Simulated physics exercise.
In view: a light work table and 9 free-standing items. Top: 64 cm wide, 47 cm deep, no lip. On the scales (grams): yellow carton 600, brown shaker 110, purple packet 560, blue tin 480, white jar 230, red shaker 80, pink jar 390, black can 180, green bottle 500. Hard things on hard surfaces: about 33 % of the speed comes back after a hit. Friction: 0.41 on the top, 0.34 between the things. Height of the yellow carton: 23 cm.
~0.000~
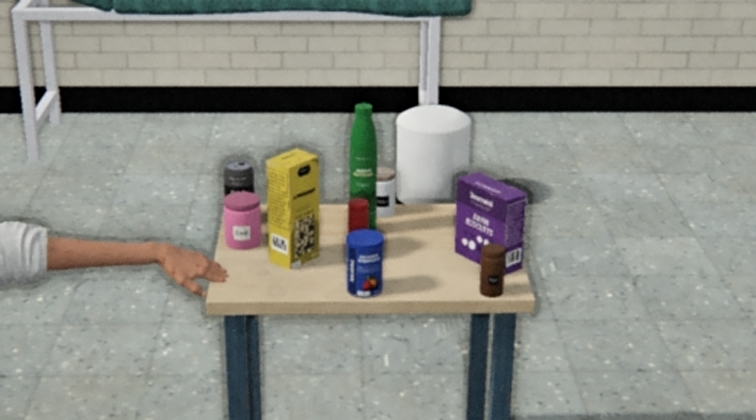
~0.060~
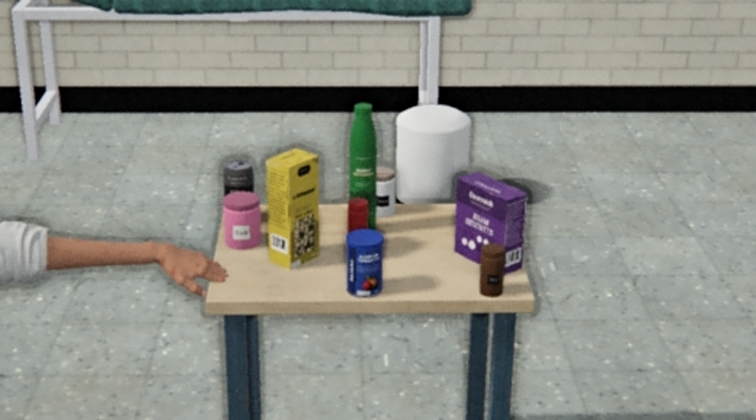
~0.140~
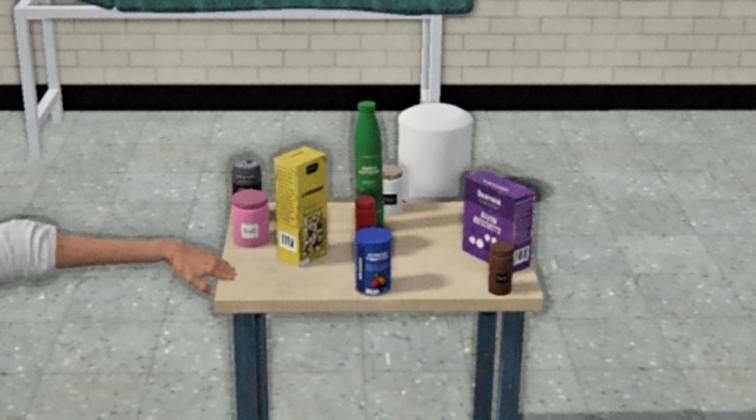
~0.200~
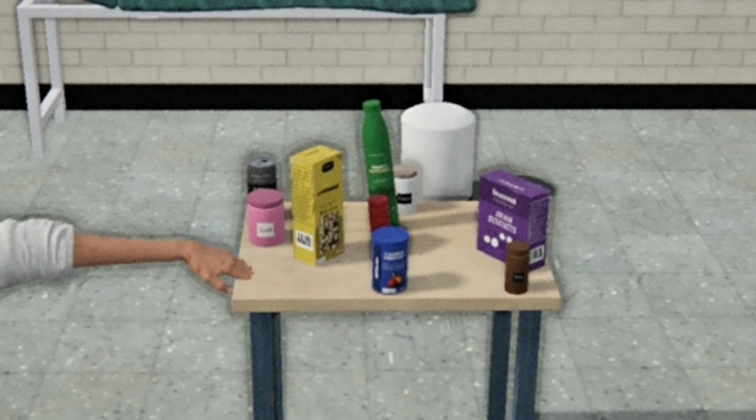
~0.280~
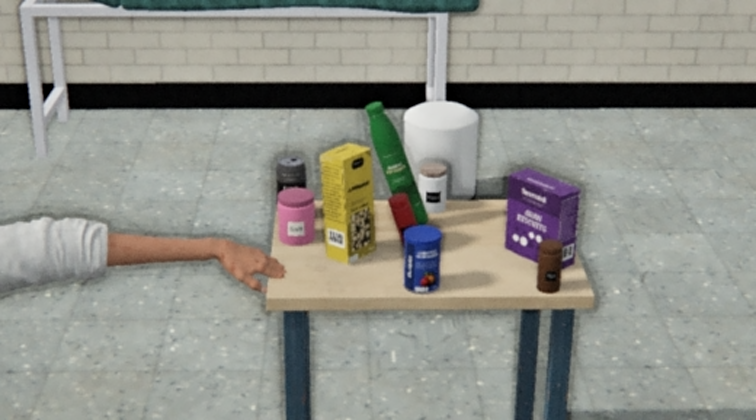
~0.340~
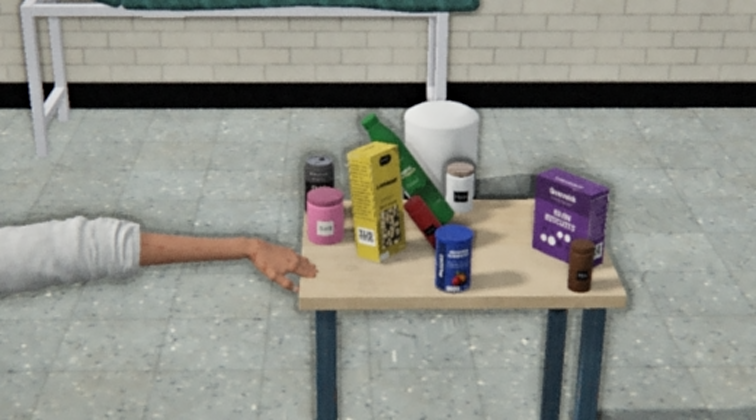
An outstretched arm pushed a small table crowded with boxes, jars and a tin steadily to the right, and the tall green bottle and the red shaker leaned over to the left.
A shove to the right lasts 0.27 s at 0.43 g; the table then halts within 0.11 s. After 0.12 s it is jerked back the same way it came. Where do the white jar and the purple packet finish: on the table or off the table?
The white jar stays on the table and the purple packet falls off the table.
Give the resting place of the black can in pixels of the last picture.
Near (285, 185).
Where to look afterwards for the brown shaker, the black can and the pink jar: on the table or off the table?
The brown shaker finishes off the table; the black can ends on the table; the pink jar ends on the table.
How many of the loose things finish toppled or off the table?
5 of them.
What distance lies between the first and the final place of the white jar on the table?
Some 7 cm.
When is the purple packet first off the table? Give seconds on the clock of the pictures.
Near 0.6 s.
After 0.54 s, table along by 22 cm; purple packet slid 6 cm near (632, 218); white jar slid 7 cm near (517, 187); green bottle on its side.
After 0.74 s, table along by 15 cm; brown shaker and purple packet now off the table; white jar slid 11 cm near (504, 188); yellow carton on its side.
After 0.94 s, white jar slid 11 cm near (437, 188); yellow carton on its side; red shaker on its side.
After 1.24 s, white jar slid 7 cm near (421, 188); yellow carton on its side; red shaker on its side.
At rest (3.4 s), off the table, brown shaker and purple packet; tipped over on the table, yellow carton, red shaker and green bottle; not toppled but over 5 cm from the start, blue tin, white jar, pink jar and black can. In the last view, white jar near (421, 188).
